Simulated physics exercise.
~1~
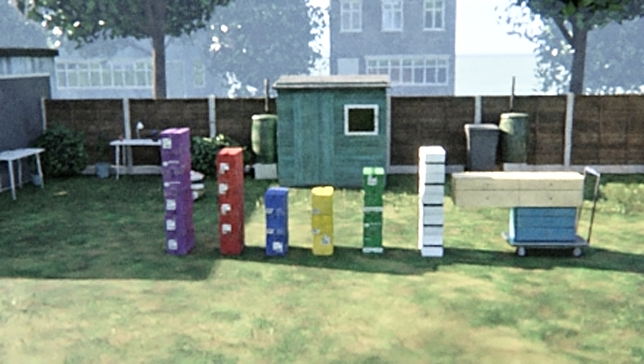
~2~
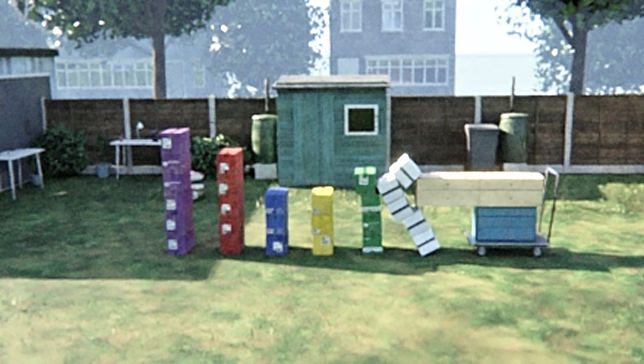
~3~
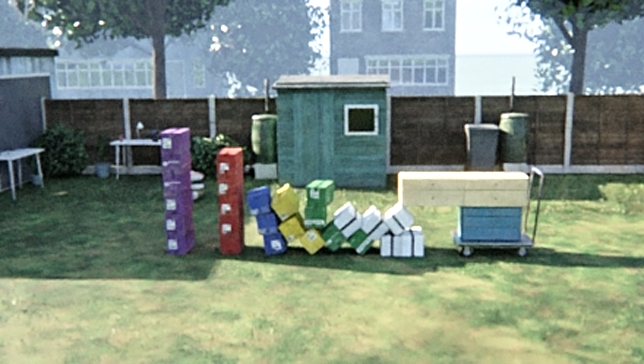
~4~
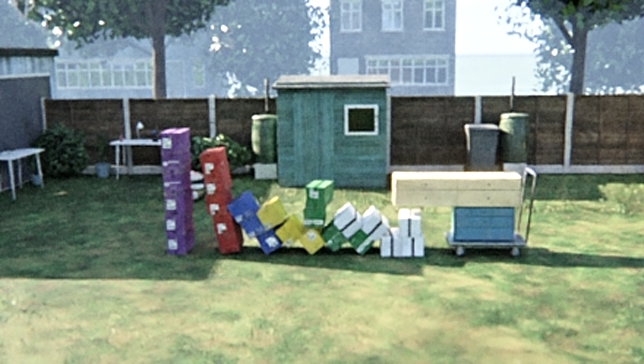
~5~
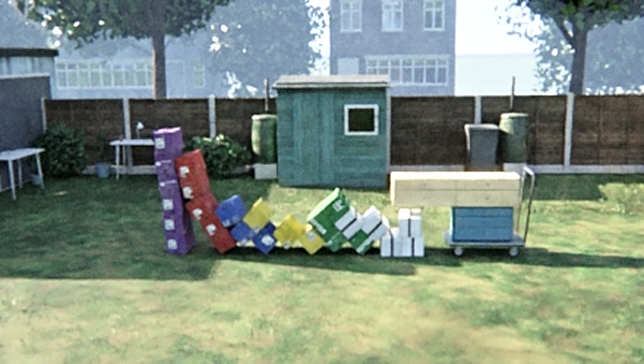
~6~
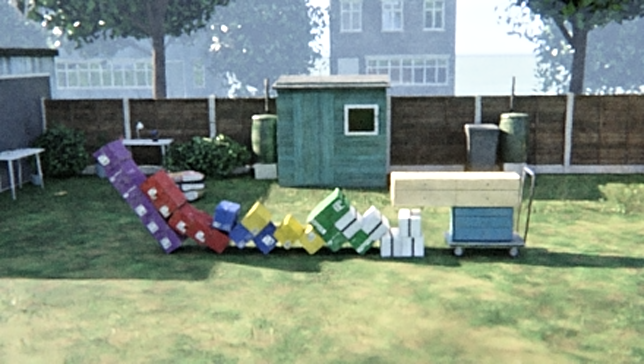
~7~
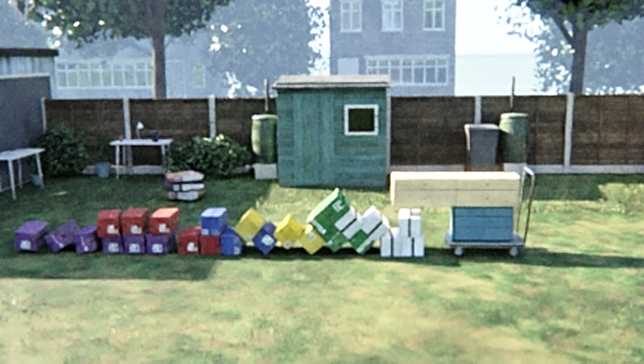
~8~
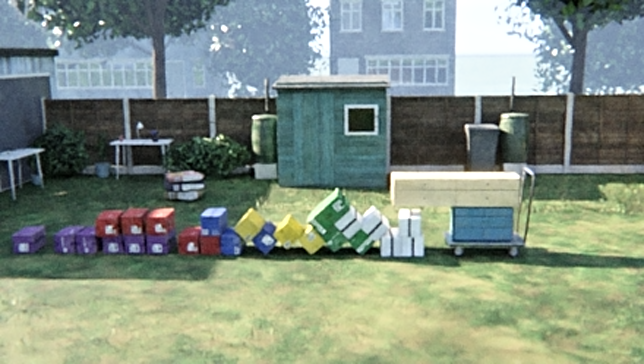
At first, six separate stacks of taped cartons, purple, red, blue, yellow, green and white, stand in a row on a sunny lawn, with a loaded trolley at the right. The trolley rolls left, and its overhanging pale box knocks the white stack over into the green one. The green, yellow and blue stacks topple leftward in turn as the trolley comes to a stop. The blue cartons push the red stack, which leans into the purple one, and both tip over together. Finally, cartons of every colour lie in a low, jumbled line across the grass, unbroken.
